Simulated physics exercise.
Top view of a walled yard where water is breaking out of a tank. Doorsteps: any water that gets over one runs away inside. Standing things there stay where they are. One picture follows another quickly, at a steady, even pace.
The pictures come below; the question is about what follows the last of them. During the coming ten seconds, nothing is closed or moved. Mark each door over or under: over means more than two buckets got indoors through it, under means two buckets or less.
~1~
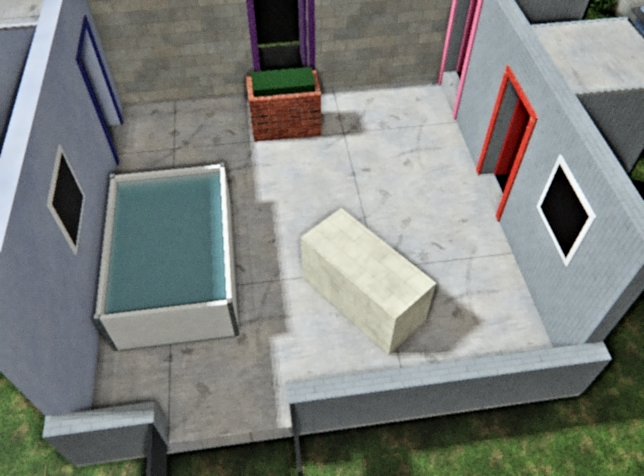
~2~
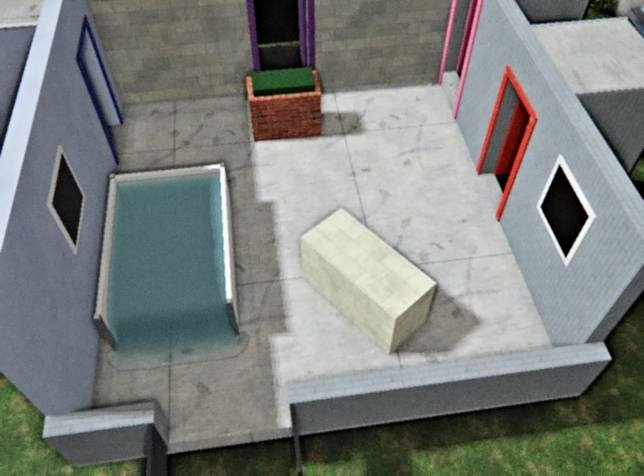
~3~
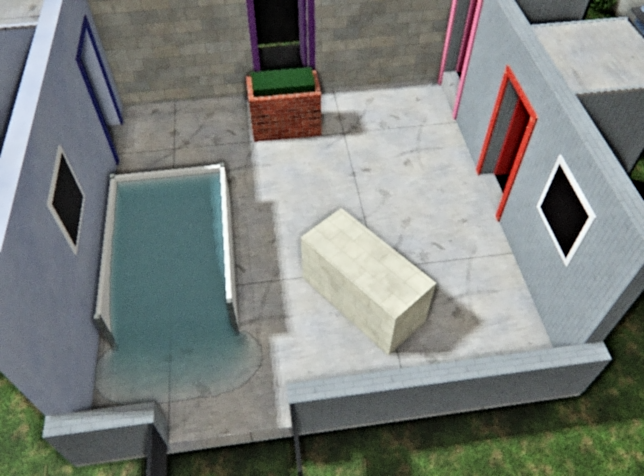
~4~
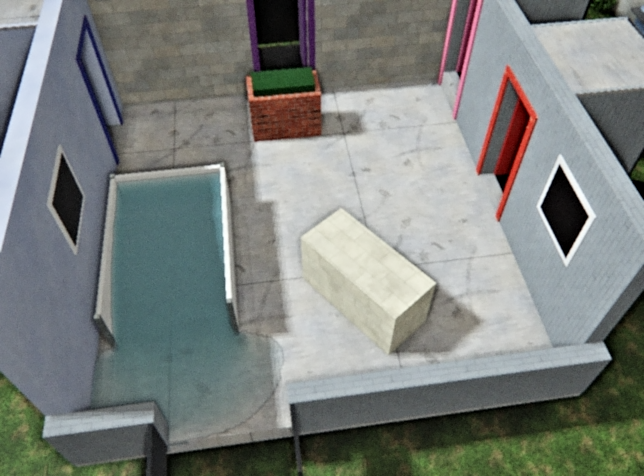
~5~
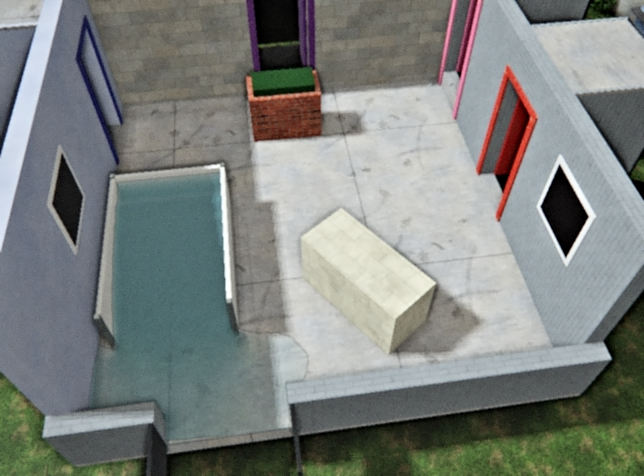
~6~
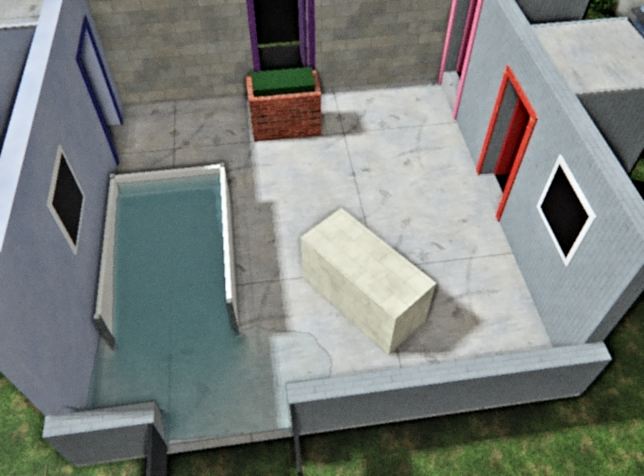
Pink door - under, purple door - under, red door - under, blue door - under.
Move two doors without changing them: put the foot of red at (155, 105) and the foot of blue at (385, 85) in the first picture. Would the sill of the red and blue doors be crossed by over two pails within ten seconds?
Well, the red one crosses the threshold, and the blue one stays short of the threshold.
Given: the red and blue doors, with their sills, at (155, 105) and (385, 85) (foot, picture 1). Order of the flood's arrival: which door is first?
It would be the door marked red, I think.
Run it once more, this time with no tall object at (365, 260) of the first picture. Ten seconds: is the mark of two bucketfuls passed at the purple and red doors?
Purple door stays within the limit; red door stays within the limit.
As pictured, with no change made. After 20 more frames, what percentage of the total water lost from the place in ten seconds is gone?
About 70 per cent.
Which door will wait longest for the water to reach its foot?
My answer: The pink one.
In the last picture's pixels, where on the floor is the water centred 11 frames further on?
About (177, 319).
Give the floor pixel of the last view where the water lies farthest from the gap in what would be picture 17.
At roughly (530, 375).
A moment on, water covers 10 % of the floor; the pink door not reached, the purple door not reached, the red door not reached, the blue door not reached.
Next, water covers 15 % of the floor; the pink door not reached, the purple door not reached, the red door not reached, the blue door not reached.
Then, water covers 30 % of the floor; the pink door not reached, the purple door not reached, the red door not reached, the blue door wet at the sill, nothing in.
Later, water covers 55 % of the floor; the pink door not reached, the purple door wet at the sill, nothing in, the red door wet at the sill, nothing in, the blue door wet at the sill, nothing in.
In the end, water covers 85 % of the floor; the pink door wet at the sill, nothing in, the purple door wet at the sill, nothing in, the red door wet at the sill, nothing in, the blue door under two buckets in.
